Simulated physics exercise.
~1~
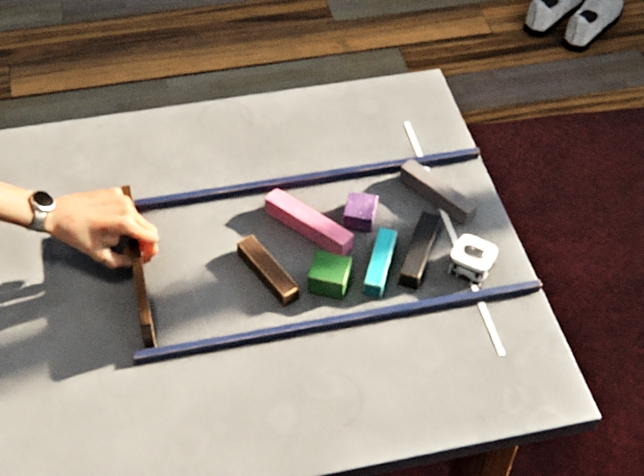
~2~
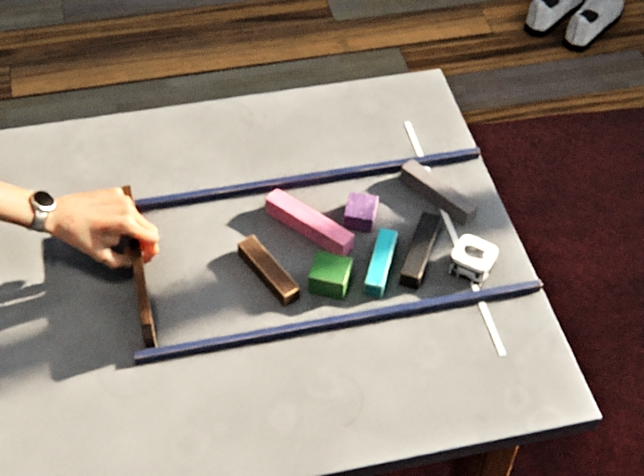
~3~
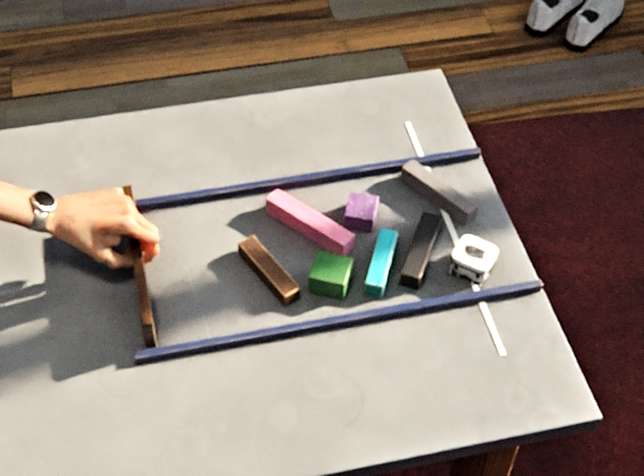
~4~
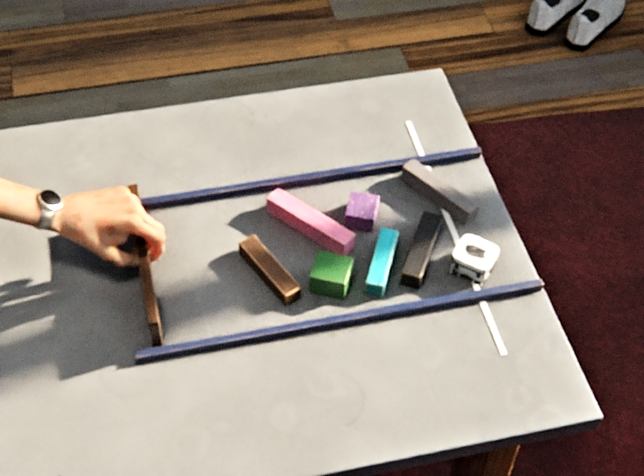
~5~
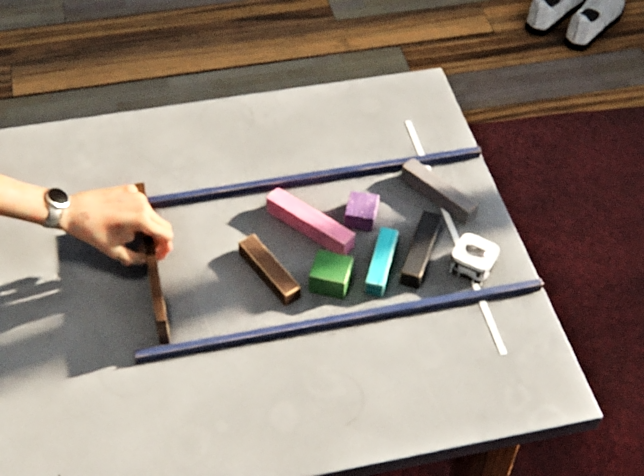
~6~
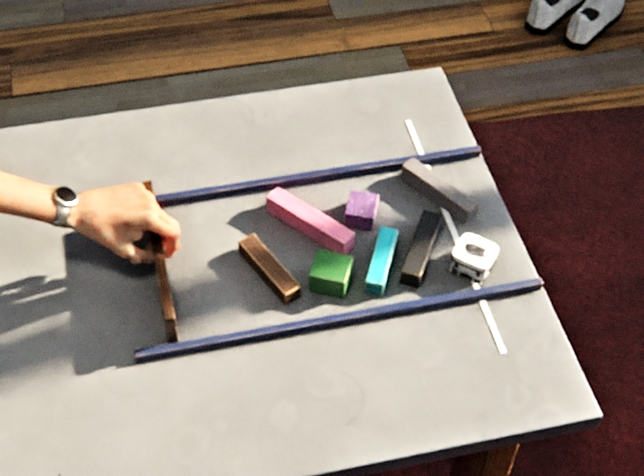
A hand wearing a watch, reaching in from the left, holds a brown board upright on a pale grey table, seen from above at an angle. Between two dark blue rails lie a brown stick, pink bar, green and purple blocks, turquoise and black sticks, a grey bar and a white case near white tape. The board rests, then slides slightly right, touching nothing ahead, while the camera stays still.
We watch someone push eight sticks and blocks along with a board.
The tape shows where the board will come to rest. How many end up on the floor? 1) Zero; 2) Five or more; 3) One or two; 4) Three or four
Option 4: Three or four.
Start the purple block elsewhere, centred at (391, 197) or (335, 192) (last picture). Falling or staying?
Well, in the first try it is not lost, and in the second it is not lost.
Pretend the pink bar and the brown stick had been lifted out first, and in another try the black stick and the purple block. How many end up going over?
Result: 1, then 1.
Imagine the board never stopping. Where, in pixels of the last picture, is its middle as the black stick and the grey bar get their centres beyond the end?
The middle would be close to (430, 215) and then close to (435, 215).
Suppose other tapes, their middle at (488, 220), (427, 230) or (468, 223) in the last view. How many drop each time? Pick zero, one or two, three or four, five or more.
Counts for the three tries are five or more, either one or two and 3 or 4.
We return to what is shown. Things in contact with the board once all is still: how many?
The number is 2.
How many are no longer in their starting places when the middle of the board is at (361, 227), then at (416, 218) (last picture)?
At the first place 7, at the second 8.
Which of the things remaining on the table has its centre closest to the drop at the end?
The turquoise stick is the one.
A little later, none off yet; white case at rest near (474, 259); grey bar at rest near (439, 190); black stick at rest near (421, 248).
Next, none off yet; white case at rest near (474, 259); grey bar at rest near (439, 190); black stick shifted a little near (434, 247).
Later still, none off yet; white case tilted a little near (542, 250); grey bar shifted a little near (470, 181); black stick shifted about its own width near (498, 235).
When it is over, the number that fall off is three or four; down, black stick, grey bar and white case.
